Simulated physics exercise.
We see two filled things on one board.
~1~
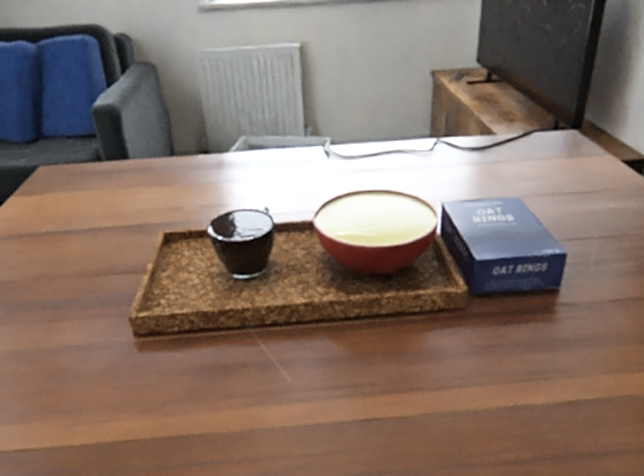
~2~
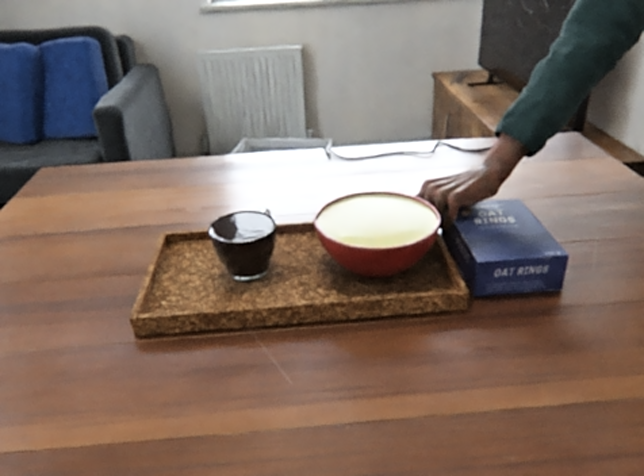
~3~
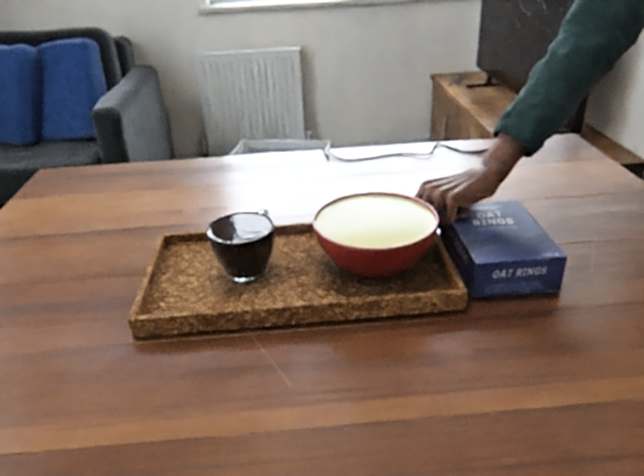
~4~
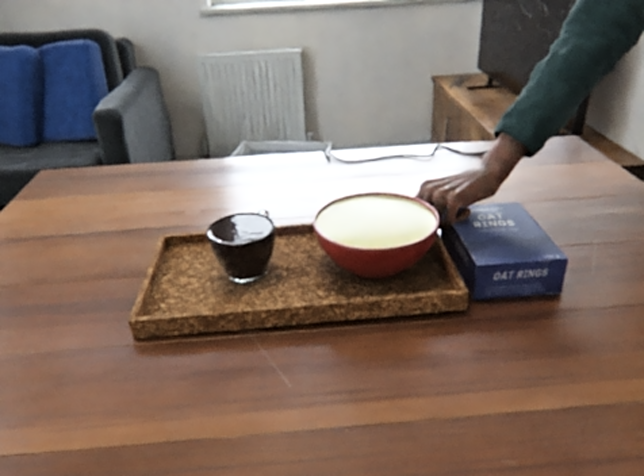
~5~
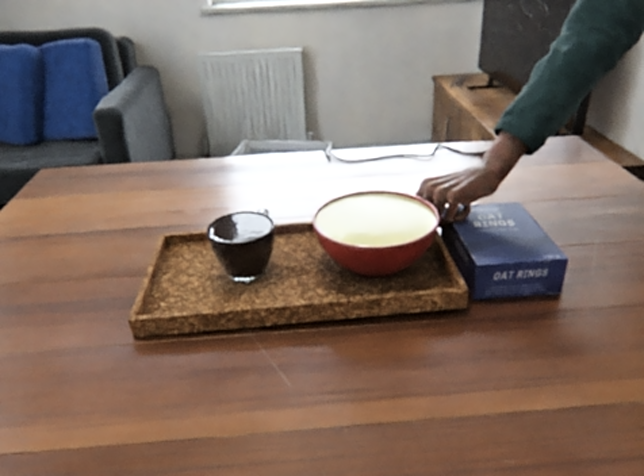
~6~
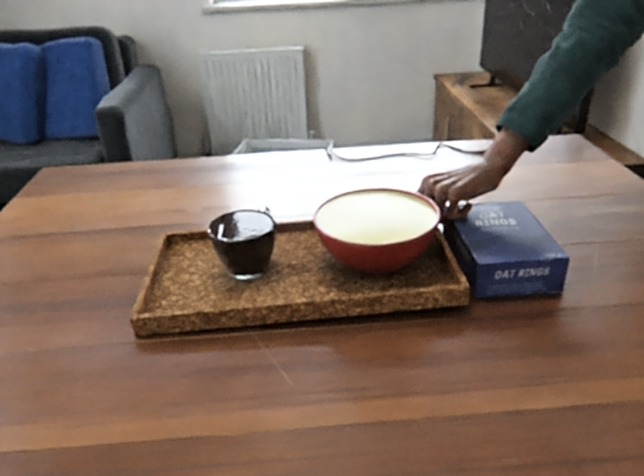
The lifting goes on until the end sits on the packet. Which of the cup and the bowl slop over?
On the left the cup spills, on the right the bowl spills.
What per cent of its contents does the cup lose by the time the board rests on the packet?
Close to 8 %.
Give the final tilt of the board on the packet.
Some 9 degrees.
Next, the board slopes by about 5°; cup, it has slopped over; bowl, it has slopped over.
After that, the board slopes by about 10°; cup, it has slopped over; bowl, it has slopped over.
Finally, the board slopes by about 9°, resting on the packet; cup, it has slopped over; bowl, it has slopped over.
